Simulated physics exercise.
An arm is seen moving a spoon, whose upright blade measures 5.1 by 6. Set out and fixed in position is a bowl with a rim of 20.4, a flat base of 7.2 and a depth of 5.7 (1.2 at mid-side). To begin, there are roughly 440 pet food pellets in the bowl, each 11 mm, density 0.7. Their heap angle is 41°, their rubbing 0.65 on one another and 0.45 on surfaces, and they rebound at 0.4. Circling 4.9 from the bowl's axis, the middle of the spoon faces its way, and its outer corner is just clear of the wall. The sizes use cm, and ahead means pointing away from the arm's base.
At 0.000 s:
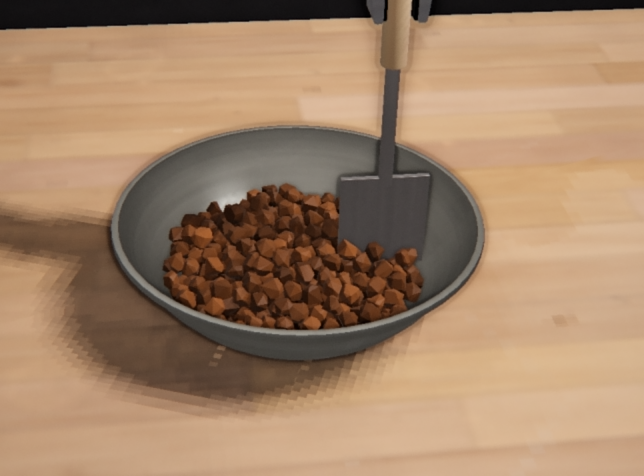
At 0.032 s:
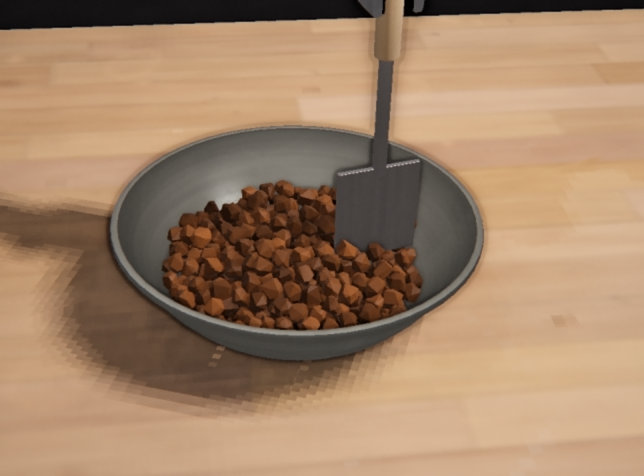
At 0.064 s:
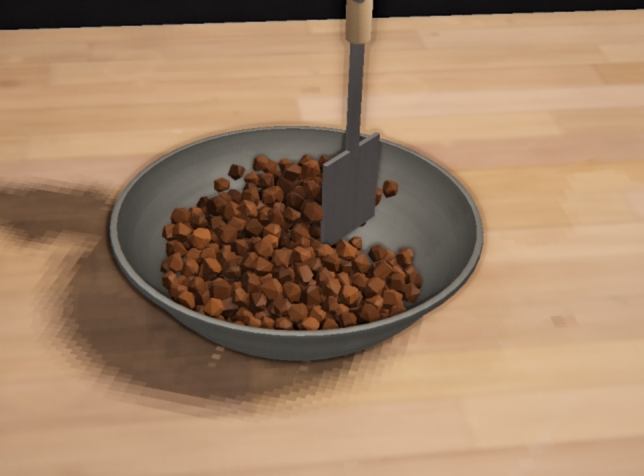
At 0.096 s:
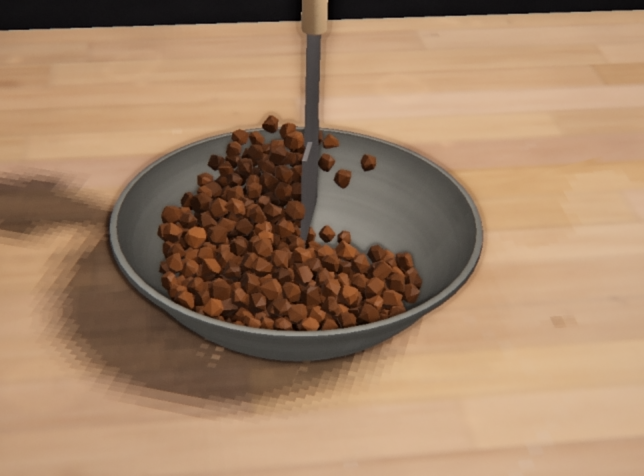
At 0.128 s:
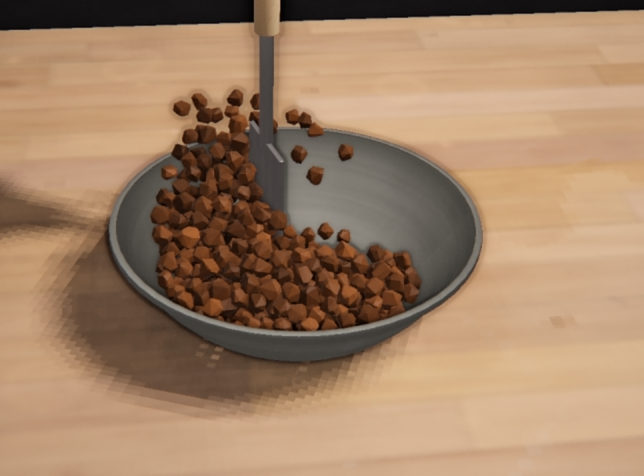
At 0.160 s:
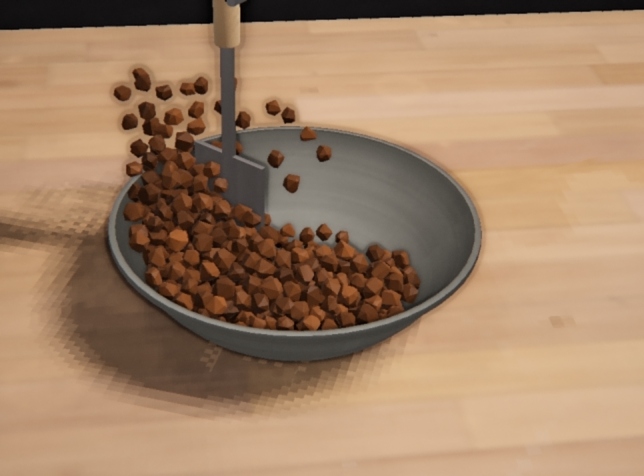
A flat gray spatula sweeps left through brown pellets in a bowl, flinging some upward.
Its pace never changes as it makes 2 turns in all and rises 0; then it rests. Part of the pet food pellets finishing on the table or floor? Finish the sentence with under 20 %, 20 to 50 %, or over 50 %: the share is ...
The share is over 50 %.
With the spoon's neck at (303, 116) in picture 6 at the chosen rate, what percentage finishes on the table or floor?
I'd put it close to 40 per cent.
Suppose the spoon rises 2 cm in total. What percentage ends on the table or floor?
About 40 percent.
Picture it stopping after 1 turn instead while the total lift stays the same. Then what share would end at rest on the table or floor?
Estimate: Near 45 %.
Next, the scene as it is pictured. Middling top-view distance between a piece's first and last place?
Level distance: About 23 cm.
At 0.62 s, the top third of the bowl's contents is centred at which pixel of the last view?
The centre is roughly (220, 308).
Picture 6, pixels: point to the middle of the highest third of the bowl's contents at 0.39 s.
About (409, 199).
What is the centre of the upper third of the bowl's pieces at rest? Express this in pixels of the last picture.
At about (350, 222).
After 0.39 s, 2° round, highest piece 11 above the table; 272 in the bowl, 86 on the table or floor, 81 in flight or on the tool.
After 0.62 s, 228° round, highest piece 9 above the table; 220 on the table or floor, 199 in the bowl, 20 in flight or on the tool.
After 0.94 s, 0° round, highest piece 5 above the table; 264 on the table or floor, 175 in the bowl.
After 1.64 s, 0° round, highest piece 5 above the table; 264 on the table or floor, 175 in the bowl.
In the end, 264 on the table or floor, 175 in the bowl. That is 60 % on the table or floor.
